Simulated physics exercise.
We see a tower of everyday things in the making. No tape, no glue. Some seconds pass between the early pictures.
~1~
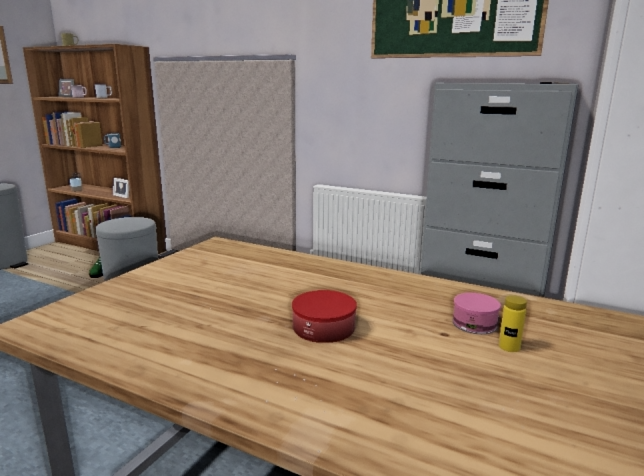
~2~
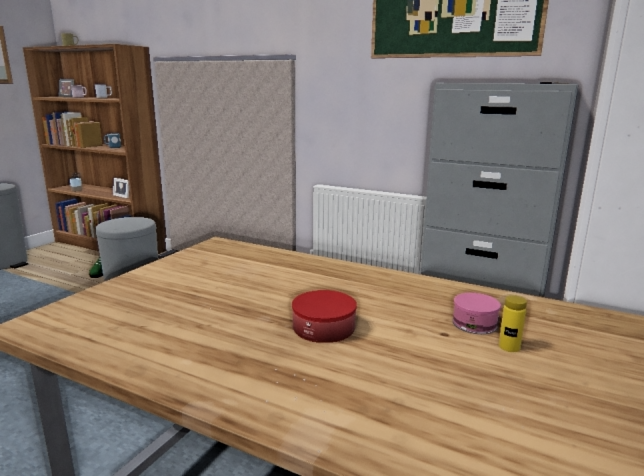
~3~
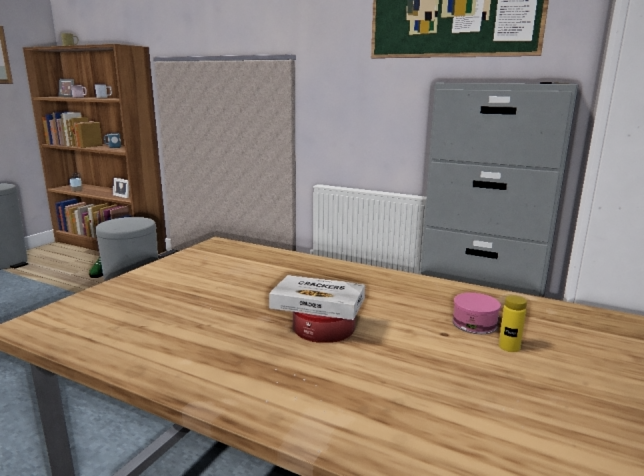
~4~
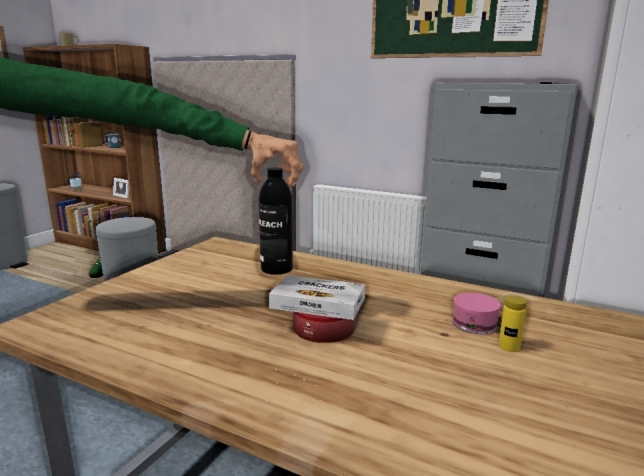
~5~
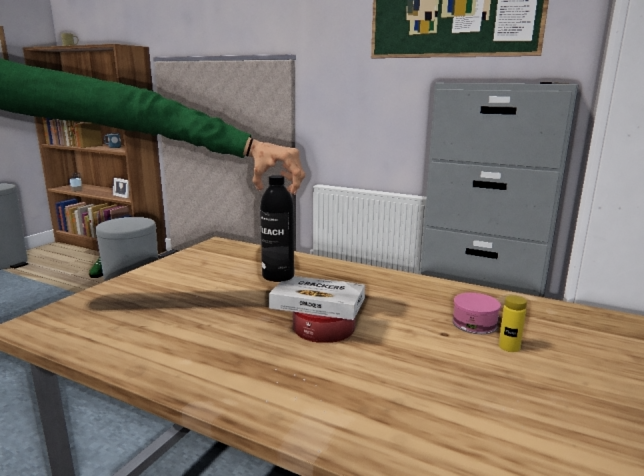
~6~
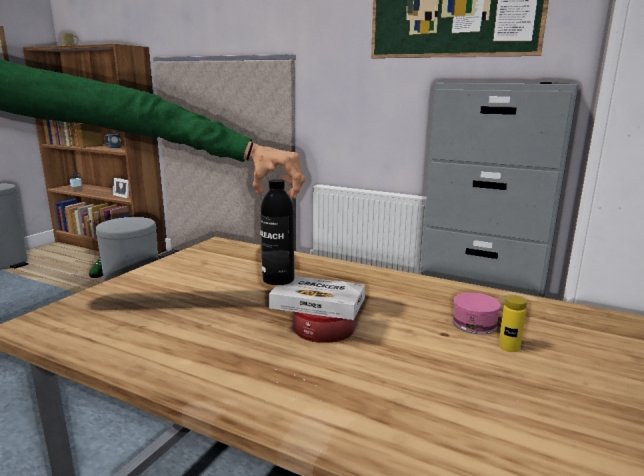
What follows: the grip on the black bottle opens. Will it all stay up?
Here the pile comes apart.
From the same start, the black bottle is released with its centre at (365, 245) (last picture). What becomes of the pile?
Then it gives way.
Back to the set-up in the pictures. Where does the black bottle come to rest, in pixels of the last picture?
At about (219, 296).
Then, 0.40 s later than the last frame, black bottle tilted by 30° near (254, 238).
Then, 0.50 s later than the last frame, black bottle now fallen.
Then, 0.60 s later than the last frame, things are still on the move.
When it is over, fallen, black bottle; the other 4 as before. End places, in pixels of the last picture, black bottle near (219, 296). The pile gives way.
